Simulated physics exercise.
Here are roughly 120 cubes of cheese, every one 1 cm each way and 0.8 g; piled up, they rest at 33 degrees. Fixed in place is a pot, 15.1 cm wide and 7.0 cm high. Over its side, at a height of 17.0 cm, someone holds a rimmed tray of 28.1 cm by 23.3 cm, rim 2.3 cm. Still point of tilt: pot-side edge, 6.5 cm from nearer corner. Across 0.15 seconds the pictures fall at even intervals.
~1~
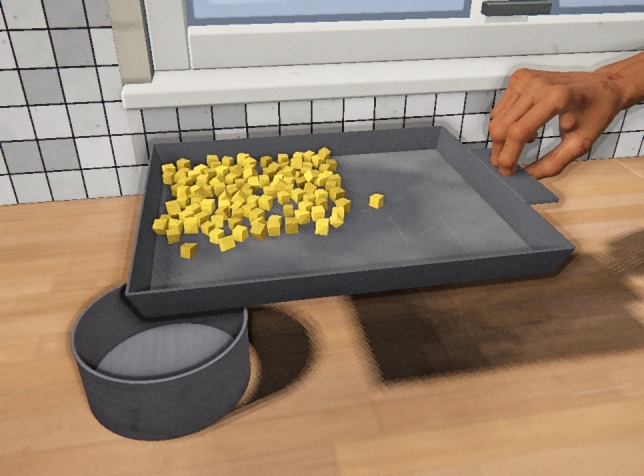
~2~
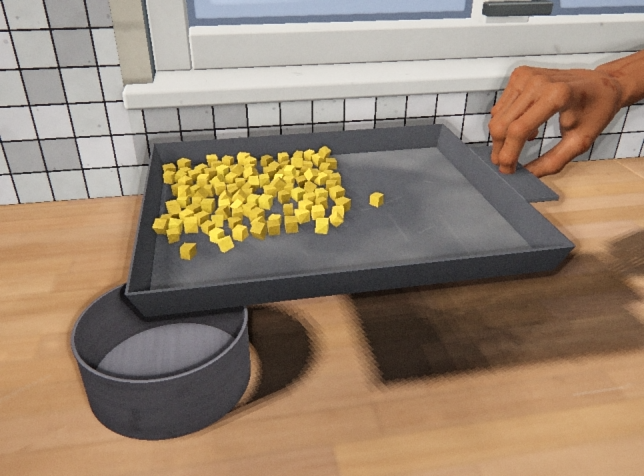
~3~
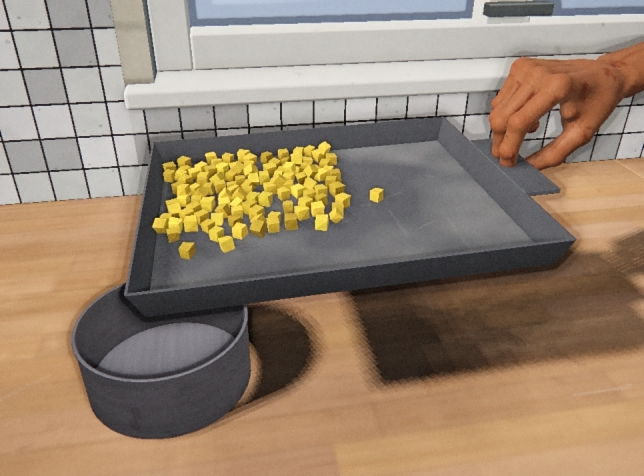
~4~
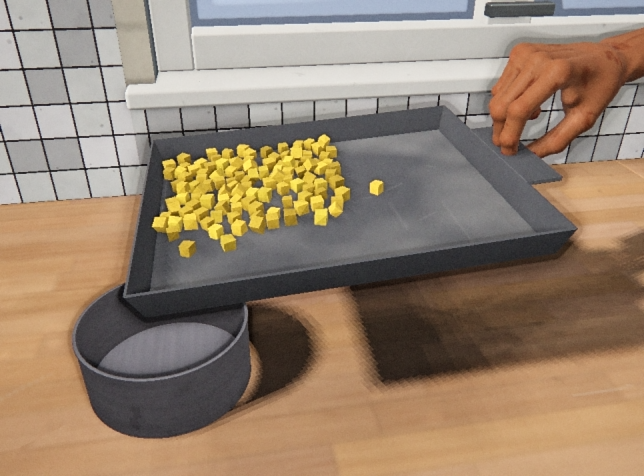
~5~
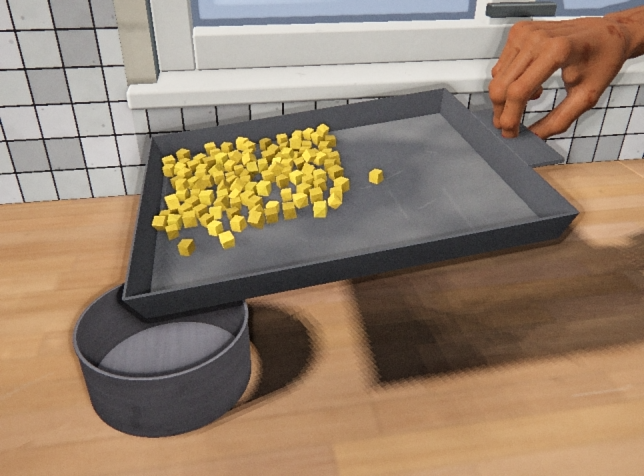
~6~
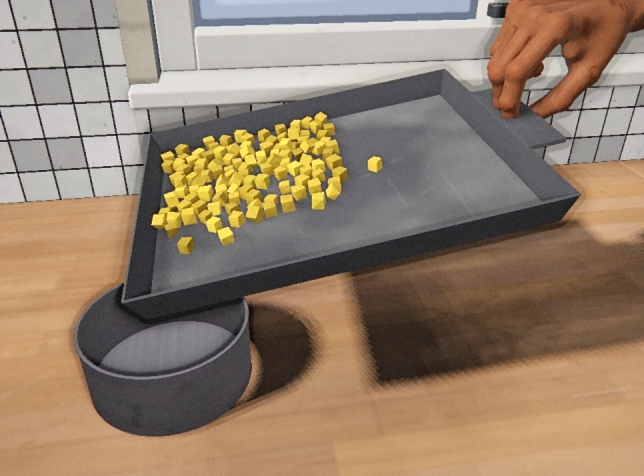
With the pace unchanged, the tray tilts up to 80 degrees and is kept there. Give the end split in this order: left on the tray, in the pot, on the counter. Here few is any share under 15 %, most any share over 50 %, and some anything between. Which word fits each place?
Left on the tray: Few; pot: Few; counter: Most.
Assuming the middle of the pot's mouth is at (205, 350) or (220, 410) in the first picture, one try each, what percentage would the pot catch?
0 and 20 %.
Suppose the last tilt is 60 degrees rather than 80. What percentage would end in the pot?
Near 5 %, then.
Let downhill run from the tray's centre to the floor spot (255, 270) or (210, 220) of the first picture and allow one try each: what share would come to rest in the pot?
Roughly 0 % for the first direction, roughly 20 % for the second.
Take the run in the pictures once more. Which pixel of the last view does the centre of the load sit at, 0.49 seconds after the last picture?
Around (134, 194).
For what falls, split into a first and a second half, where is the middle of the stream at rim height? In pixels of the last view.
It passes about (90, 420) first and (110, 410) afterwards.
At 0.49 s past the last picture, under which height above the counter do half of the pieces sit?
Roughly 22 centimetres, give or take.
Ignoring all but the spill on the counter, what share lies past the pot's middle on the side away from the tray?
I'd put it at close to 80 per cent.
Then, 0.29 s after the last picture, tilt 45 degrees; the tray holds 100 %, the pot 0 %.
Then, 0.49 s after the last picture, tilt 68 degrees; the tray holds 100 %, the pot 0 %.
Then, 0.80 s after the last picture, tilt 80 degrees; the tray holds 35 %, the pot 0 %.
In the end, tray 5 %, pot 5 %, counter 90 %.
